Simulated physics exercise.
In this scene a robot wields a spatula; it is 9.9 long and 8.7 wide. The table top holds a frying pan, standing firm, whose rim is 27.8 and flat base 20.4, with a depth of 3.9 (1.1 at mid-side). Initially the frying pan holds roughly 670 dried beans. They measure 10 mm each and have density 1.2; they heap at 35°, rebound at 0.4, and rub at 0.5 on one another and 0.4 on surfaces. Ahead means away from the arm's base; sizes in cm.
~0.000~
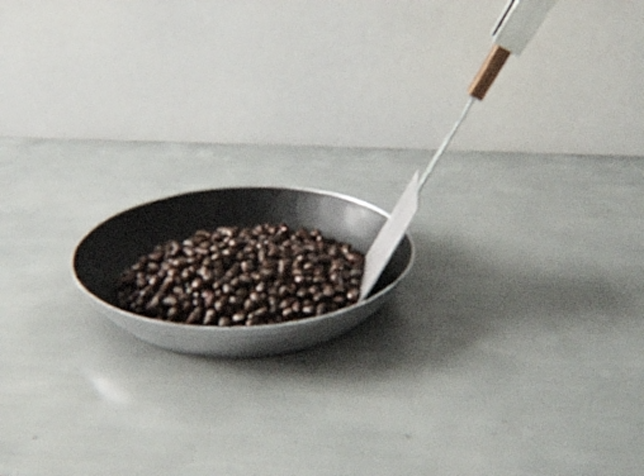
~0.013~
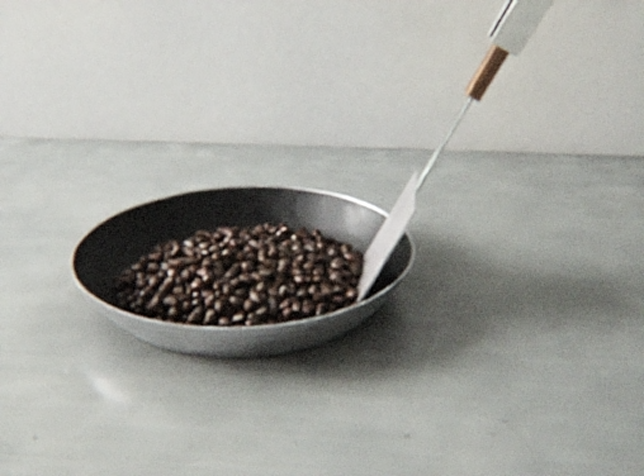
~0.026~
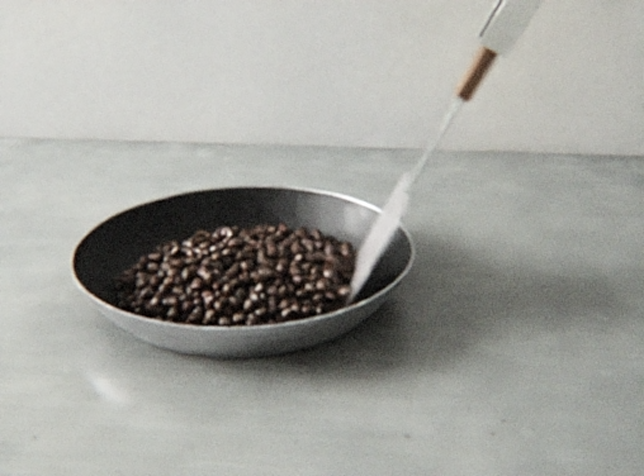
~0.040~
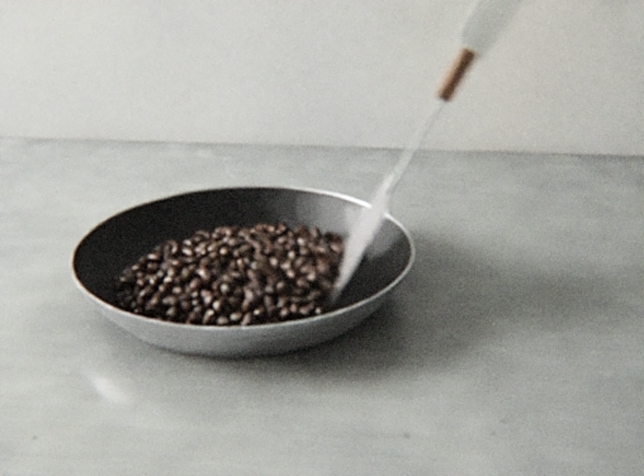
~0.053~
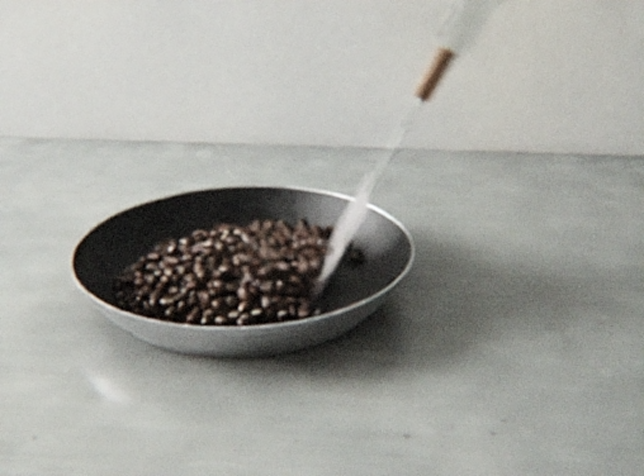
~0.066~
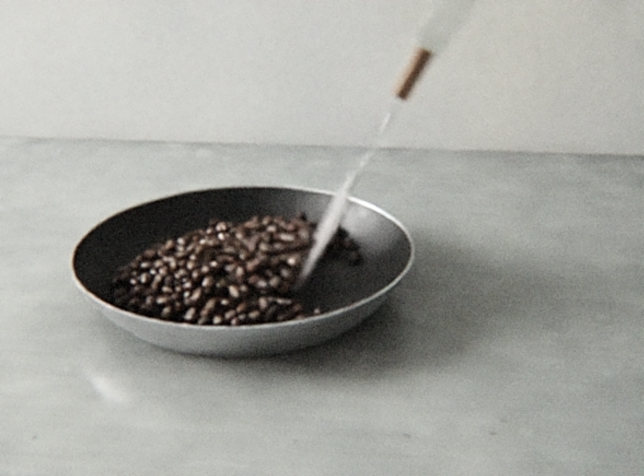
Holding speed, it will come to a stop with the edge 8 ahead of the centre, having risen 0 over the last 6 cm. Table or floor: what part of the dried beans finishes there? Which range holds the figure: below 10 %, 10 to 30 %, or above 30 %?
The figure lies within 10 to 30 %.
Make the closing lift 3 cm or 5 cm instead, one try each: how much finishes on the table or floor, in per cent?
20 and 20 %.
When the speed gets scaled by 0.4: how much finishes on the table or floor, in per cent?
Around 5 percent would finish on the table or floor.
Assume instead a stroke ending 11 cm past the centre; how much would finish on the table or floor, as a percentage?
Then about 40 per cent.
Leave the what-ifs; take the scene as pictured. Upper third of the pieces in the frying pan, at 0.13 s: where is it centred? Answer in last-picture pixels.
I'd say close to (193, 252).
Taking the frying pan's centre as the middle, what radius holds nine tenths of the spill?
Some 30 cm from the centre.
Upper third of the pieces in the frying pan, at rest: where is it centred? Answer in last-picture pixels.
Centre: Roughly (131, 252).
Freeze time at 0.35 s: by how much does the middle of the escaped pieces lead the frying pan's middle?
About 18 cm.
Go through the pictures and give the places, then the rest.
In the first frame, the spatula top edge at (418, 189), sloping 63°; upper third of the load around (249, 265), from x 120 to 360, top at y 225; 672 in the frying pan.
In the second frame, the spatula top edge at (417, 189), sloping 63°; upper third of the load around (249, 264), from x 120 to 355, top at y 225.
In the third frame, the spatula top edge at (407, 190), sloping 63°; upper third of the load around (252, 264), from x 120 to 355, top at y 225.
In the fourth frame, the spatula top edge at (388, 190), sloping 63°; upper third of the load around (257, 263), from x 120 to 355, top at y 225.
In the fifth frame, the spatula top edge at (368, 189), sloping 63°; upper third of the load around (253, 260), from x 120 to 355, top at y 225.
In the sixth frame, the spatula top edge at (348, 188), sloping 63°; upper third of the load around (248, 257), from x 115 to 355, top at y 215; 672 in the frying pan.
After 0.10 s, sloping 63°, highest piece 7 above the table; 672 in the frying pan.
After 0.13 s, sloping 63°, highest piece 7 above the table; 672 in the frying pan.
After 0.35 s, sloping 63°, highest piece 5 above the table; 558 in the frying pan, 105 on the table or floor, 9 on the blade or in flight.
After 1.40 s, sloping 63°, highest piece 5 above the table; 556 in the frying pan, 116 on the table or floor.
In the end, 556 in the frying pan, 116 on the table or floor. That is 17 % on the table or floor.
